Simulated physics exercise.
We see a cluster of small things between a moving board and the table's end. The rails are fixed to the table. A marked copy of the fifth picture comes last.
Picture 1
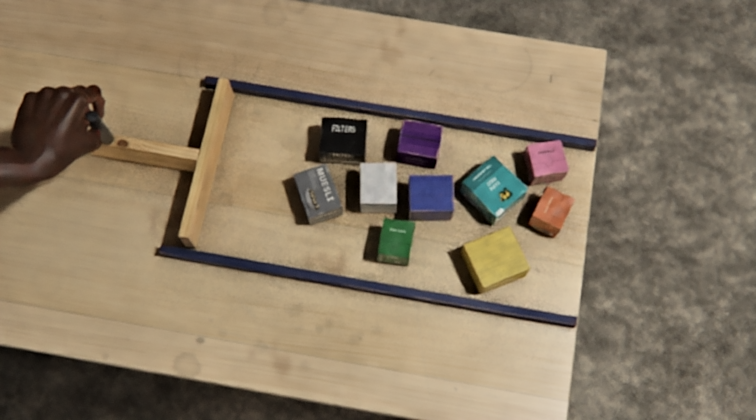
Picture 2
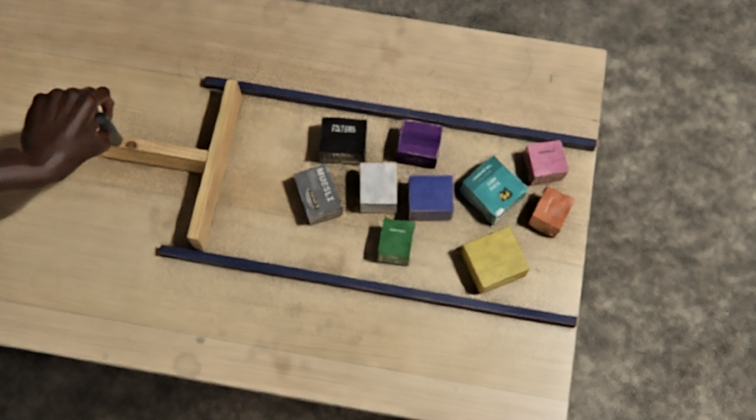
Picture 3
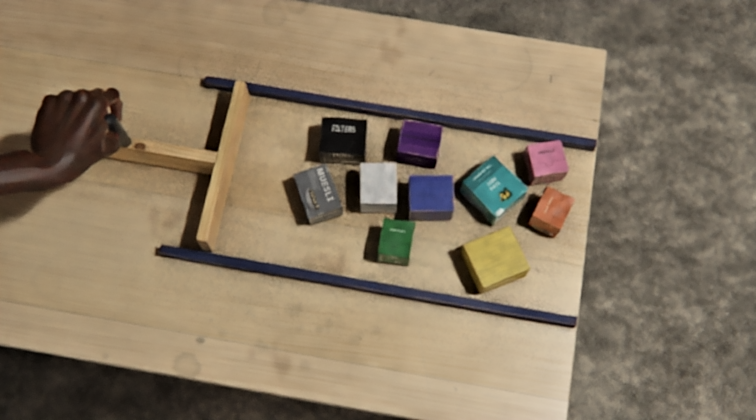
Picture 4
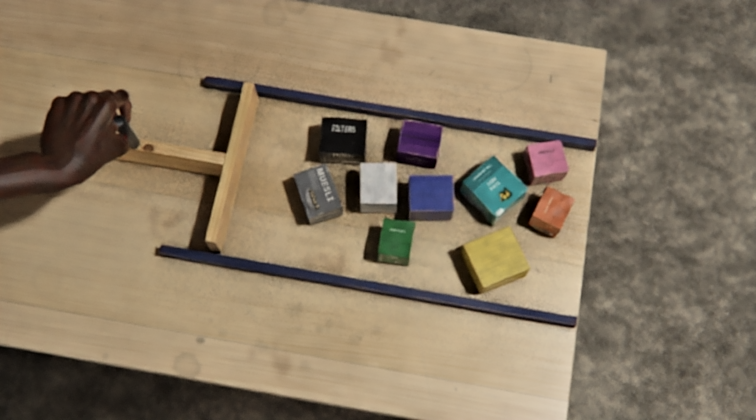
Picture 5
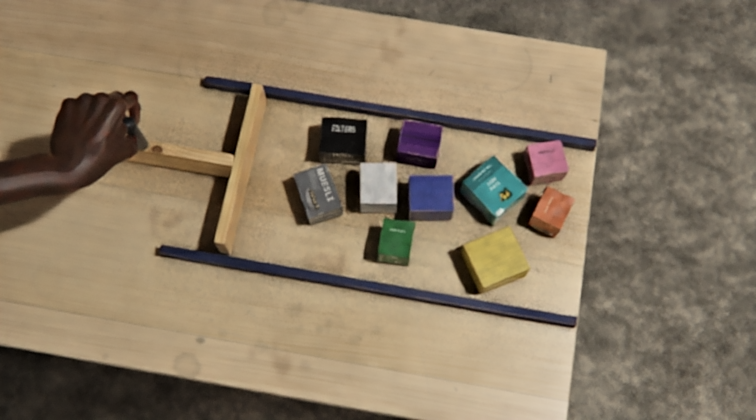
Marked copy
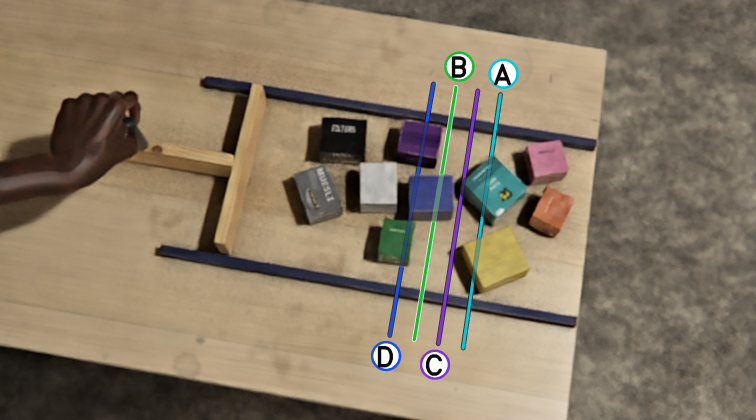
To begin with, a hand grips the handle of a wooden pusher at the left of a table, with a cluster of colourful boxes and blocks between two dark rails. The hand then slides the pusher a short way right, narrowing the gap, while the cluster stays still and untouched.
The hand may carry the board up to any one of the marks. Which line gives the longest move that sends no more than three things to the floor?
It should halt at A.
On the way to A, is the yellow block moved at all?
Yes.
On the marked copy, A at (483, 216); B at (436, 208); C at (459, 212); D at (413, 204).
Taking A. A third of the way, board (326, 176); black box (364, 147); grey packet (346, 209).
Two thirds of the way, board (414, 191); pink packet (592, 167); orange packet (574, 227).
When it is over, board (482, 202); pink packet over the edge; turquoise packet over the edge; two fallen.
As for the rest, B is within the limit but short; C is within the limit but short; D is within the limit but short.
